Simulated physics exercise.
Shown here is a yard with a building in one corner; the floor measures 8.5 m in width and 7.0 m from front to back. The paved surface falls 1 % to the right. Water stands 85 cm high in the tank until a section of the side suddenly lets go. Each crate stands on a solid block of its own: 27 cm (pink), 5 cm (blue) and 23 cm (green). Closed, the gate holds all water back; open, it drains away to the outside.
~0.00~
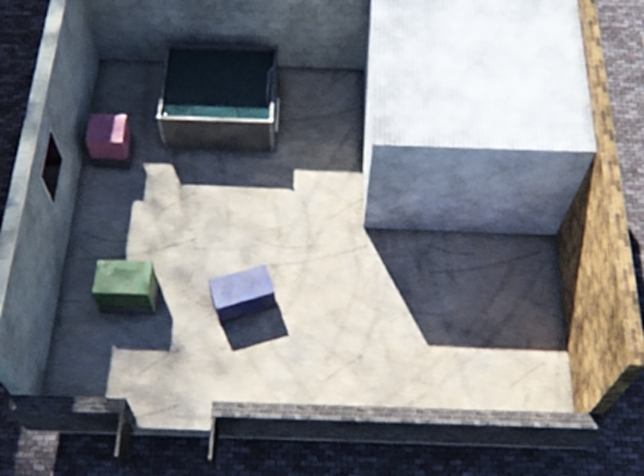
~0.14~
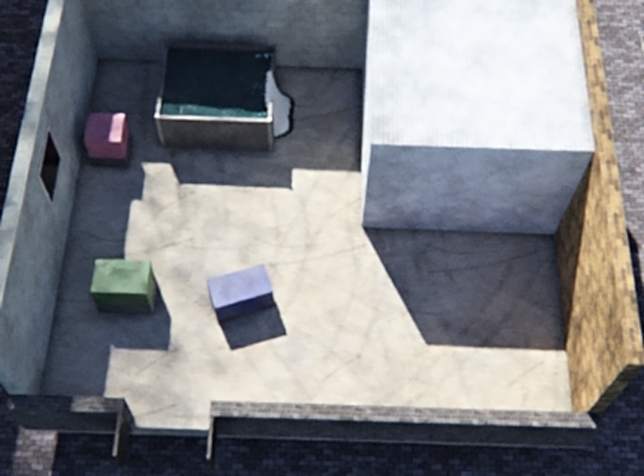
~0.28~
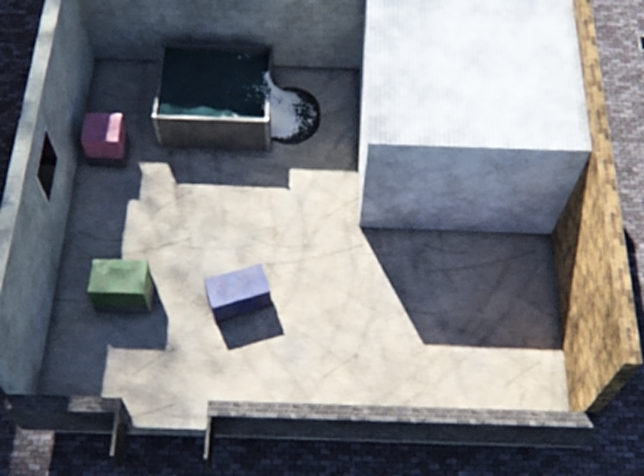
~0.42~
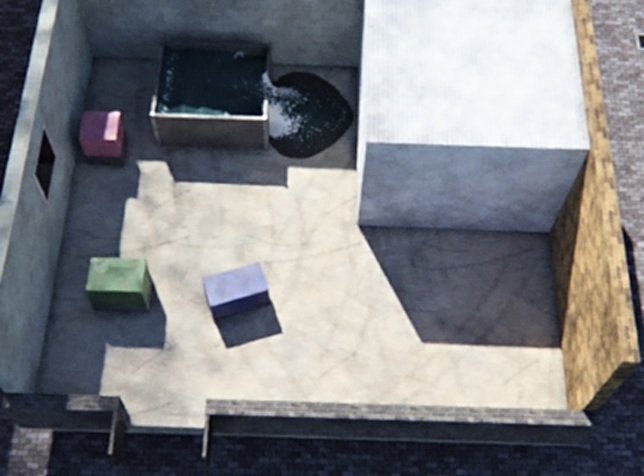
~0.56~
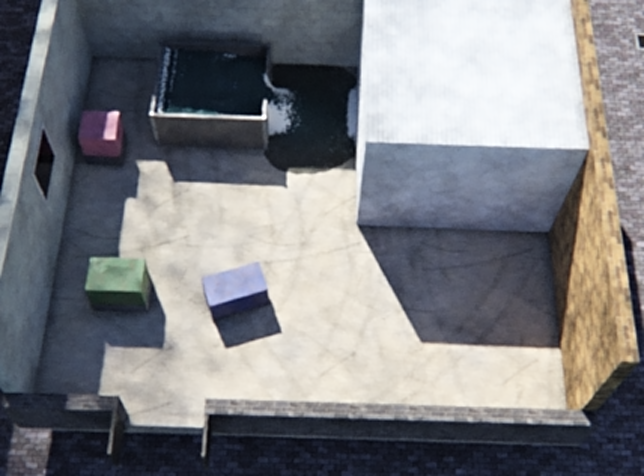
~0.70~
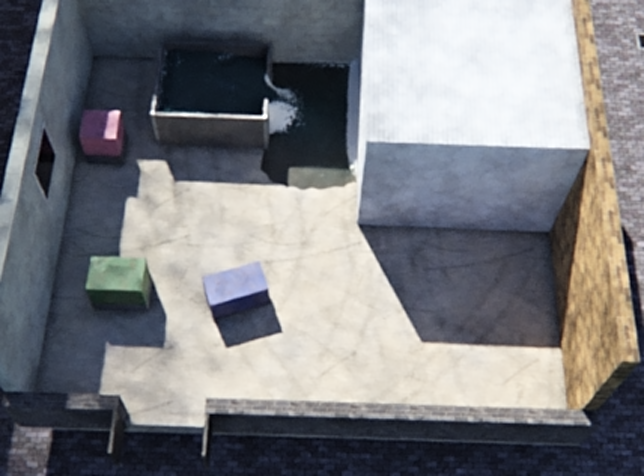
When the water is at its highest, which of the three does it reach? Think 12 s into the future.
The pink crate is not reached; the blue crate is reached; the green crate is not reached.
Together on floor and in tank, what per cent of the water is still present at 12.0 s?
It comes to near 96 per cent.
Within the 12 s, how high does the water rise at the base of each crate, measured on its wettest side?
Topping out, pink sees 12, blue sees 17 and green sees 10, all in cm.
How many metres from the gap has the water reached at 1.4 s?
It's close to 3.8 metres.
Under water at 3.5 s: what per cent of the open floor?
Covered: Roughly 40 %.
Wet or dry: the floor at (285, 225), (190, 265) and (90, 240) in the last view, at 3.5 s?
Going through the three points: Awash, then awash, then not yet touched.
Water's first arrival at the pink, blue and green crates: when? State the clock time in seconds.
Arrival times - pink 3.6 s / blue 2.0 s / green 3.4 s.
After 1.4 s water covers 10 % of the floor and is deepest (54 cm) near (356, 72); pink plinth not reached, blue plinth not reached, green plinth not reached.
After 2.2 s water covers 25 % of the floor and is deepest (44 cm) near (356, 72); pink plinth not reached, blue plinth reached, green plinth not reached.
After 3.5 s water covers 40 % of the floor and is deepest (33 cm) near (346, 126); pink plinth not reached, blue plinth reached, green plinth reached.
After 7.0 s water covers 85 % of the floor and is deepest (18 cm) near (346, 126); pink plinth reached, blue plinth reached, green plinth reached.
After 12.0 s water covers 100 % of the floor and is deepest (12 cm) near (549, 244); highest at the pink plinth 12 cm, highest at the blue plinth 17 cm, highest at the green plinth 10 cm.
